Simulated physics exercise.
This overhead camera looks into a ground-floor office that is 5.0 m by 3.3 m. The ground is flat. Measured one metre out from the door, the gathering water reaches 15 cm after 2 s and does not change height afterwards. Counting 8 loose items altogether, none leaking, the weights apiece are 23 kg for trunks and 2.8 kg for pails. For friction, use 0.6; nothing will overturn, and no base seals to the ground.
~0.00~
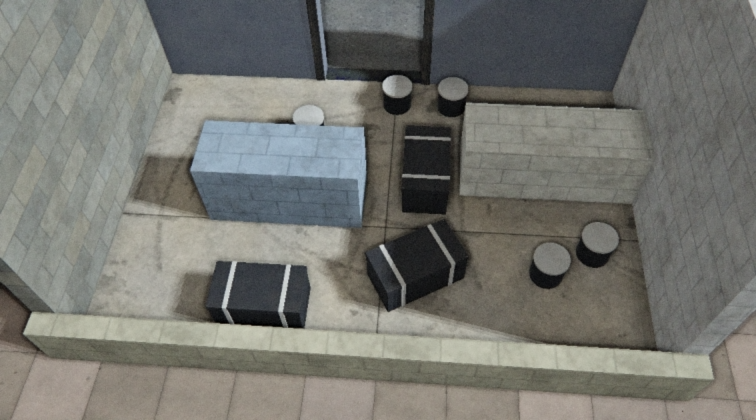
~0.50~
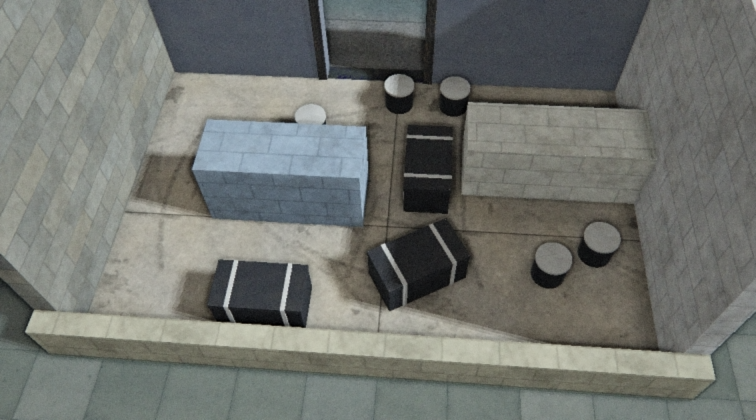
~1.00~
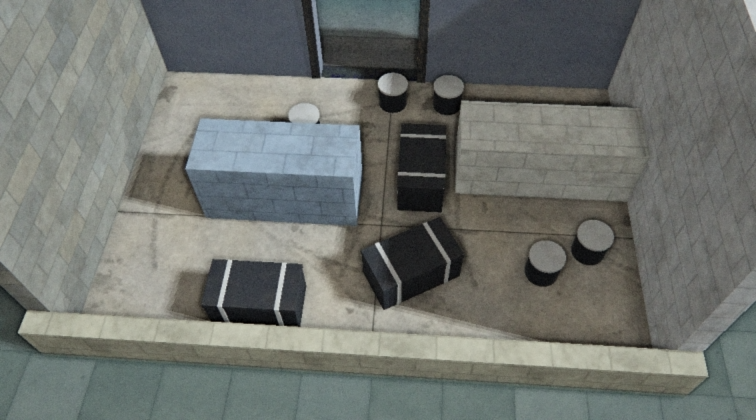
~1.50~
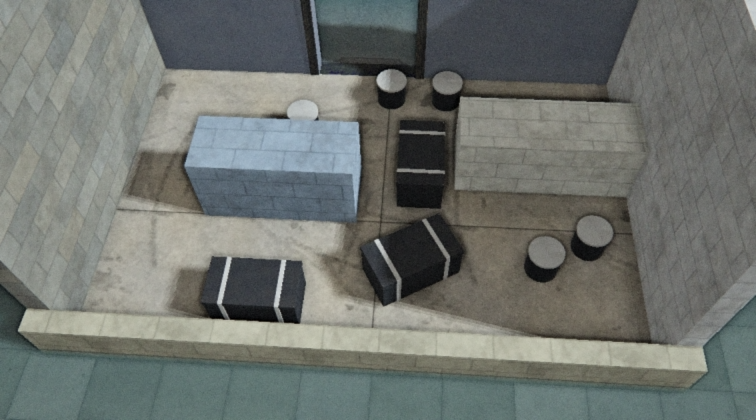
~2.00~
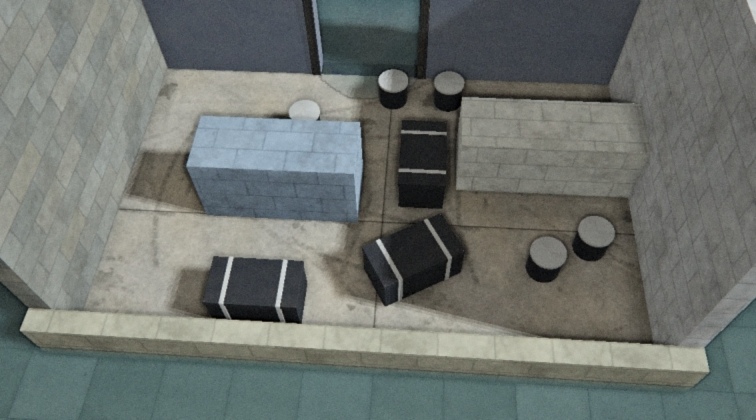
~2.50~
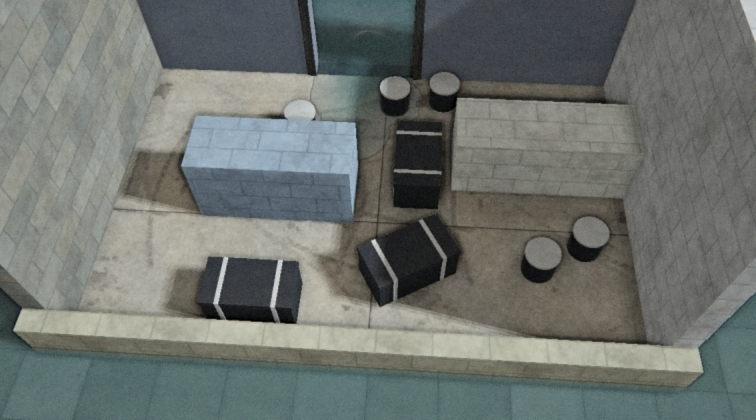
To begin with, black strapped trunks and round pails stand still around two large blocks in a walled room, with brownish paving outside. The ground outside turns murky blue-green as water covers it. A thin patch of water then spreads in at the doorway, and one nearby pail shifts slightly.
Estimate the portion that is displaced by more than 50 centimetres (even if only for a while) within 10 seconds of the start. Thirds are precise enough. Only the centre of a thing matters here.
Lower band.
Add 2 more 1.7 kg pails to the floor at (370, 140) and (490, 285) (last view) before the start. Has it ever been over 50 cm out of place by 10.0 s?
The first: Exceeds it. The second: Falls below it.
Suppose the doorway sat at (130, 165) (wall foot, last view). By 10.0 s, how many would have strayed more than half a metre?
Then 3 of them would.
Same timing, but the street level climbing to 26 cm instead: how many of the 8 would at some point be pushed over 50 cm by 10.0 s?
I count 7 of them in that case.
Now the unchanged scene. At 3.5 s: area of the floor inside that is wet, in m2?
Somewhere about 3.5 m2, give or take.
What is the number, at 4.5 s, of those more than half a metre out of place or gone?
Tally: 2.
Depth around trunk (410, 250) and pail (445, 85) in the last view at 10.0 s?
I'd put it at 4 cm and 5 cm respectively.
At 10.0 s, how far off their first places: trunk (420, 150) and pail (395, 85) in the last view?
Shifts: 30 cm / 100 cm.
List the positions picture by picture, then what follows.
The first frame shows a pail at (397, 86) rests on the ground; a trunk at (417, 255) rests on the ground; water covers 0.0 m2; 0 of 8 have shifted.
The second frame shows a pail at (399, 85) rests on the ground; a trunk at (418, 254) rests on the ground; water covers 0.0 m2; 0 of 8 have shifted.
The third frame shows a pail at (393, 84), on the bottom; a trunk at (413, 252) rests on the ground; 0.0 m2 under water; 0 of 8 have shifted.
The fourth frame shows a pail at (392, 80) rests on the ground; a trunk at (412, 249) rests on the ground; water covers 0.0 m2; 0 of 8 have shifted.
The fifth frame shows a pail at (393, 80) rests on the ground; a trunk at (414, 249), on the bottom; 0.2 m2 under water; 0 of 8 have shifted.
The sixth frame shows a pail at (395, 87) rests on the ground, 12 cm from its start; a trunk at (409, 249), on the bottom; 0.9 m2 under water; 1 of 8 have shifted.
After 3.5 s 1 of 8 are over 50 cm from their spots; 0 afloat.
After 4.5 s 2 of 8 are over 50 cm from their spots; 0 afloat.
After 7.0 s 2 of 8 are over 50 cm from their spots; 1 afloat.
After 10.0 s 1 of 8 are over 50 cm from their spots, and 2 have been at some point; 3 afloat.
